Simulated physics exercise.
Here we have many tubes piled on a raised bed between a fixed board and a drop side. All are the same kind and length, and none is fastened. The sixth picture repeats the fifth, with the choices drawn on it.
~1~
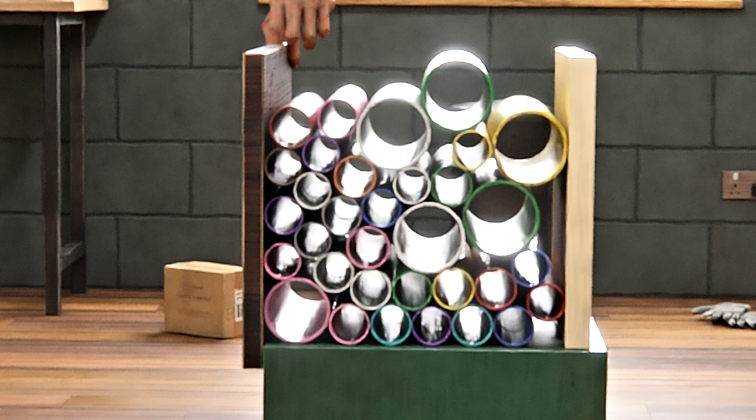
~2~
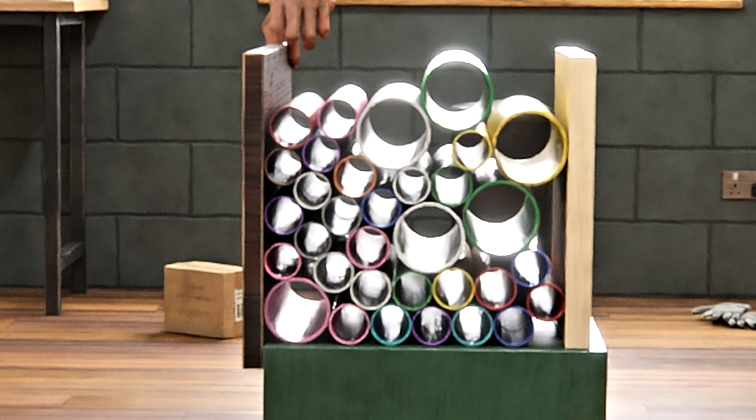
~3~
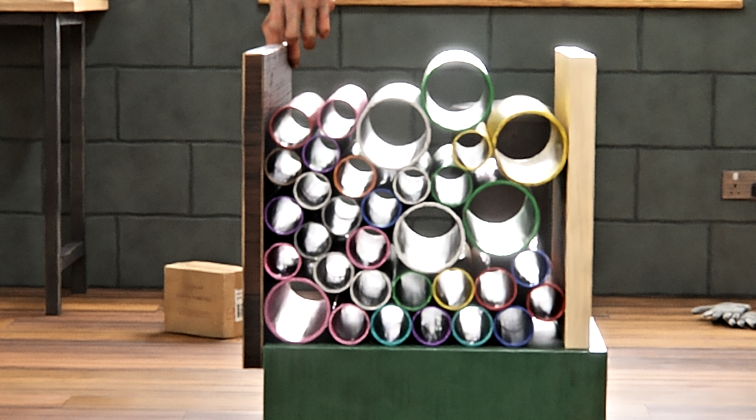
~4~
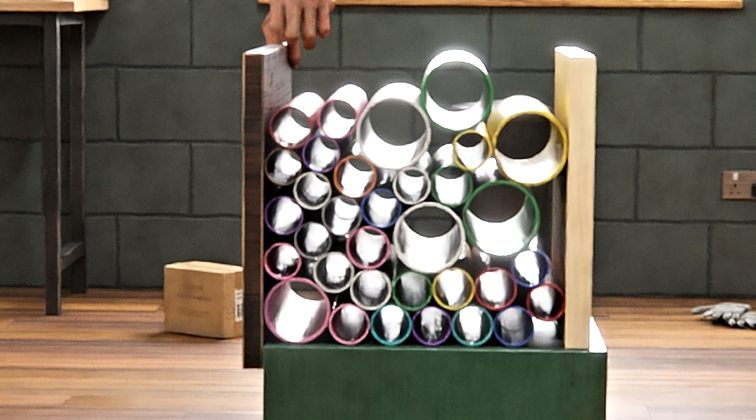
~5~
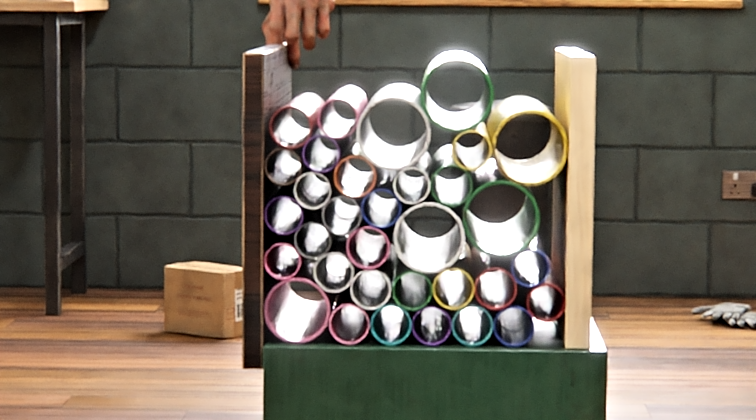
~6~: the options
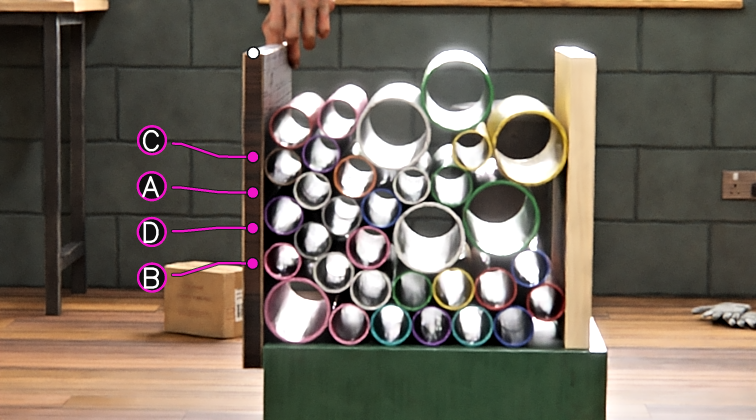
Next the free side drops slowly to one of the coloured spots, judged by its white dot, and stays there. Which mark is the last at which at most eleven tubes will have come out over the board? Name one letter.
The last mark within the limit is B.
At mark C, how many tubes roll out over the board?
It comes to none.
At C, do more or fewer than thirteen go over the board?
Fewer than thirteen.
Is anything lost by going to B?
At B: Yes.
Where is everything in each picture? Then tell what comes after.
A pink tube (297, 310); a blue tube (514, 326); a red tube (546, 303), in the first picture.
A red tube (546, 303); a pink tube (368, 248), in the second picture.
A blue tube (381, 208); a yellow tube (530, 148), in the third picture.
A red tube (291, 127); side board (269, 194), in the fourth picture.
A pink tube (297, 310); a blue tube (514, 326); a red tube (546, 303), in the fifth picture.
On the marked copy, A at (253, 193); B at (253, 263); C at (253, 157); D at (253, 228); the white dot at (254, 53).
With B. Early on, top of the board (264, 159).
Further on, top of the board (264, 262).
At the end, top of the board (264, 262), nine out over the board.
As for the rest, A one out over the board; C none out over the board; D about four out over the board.
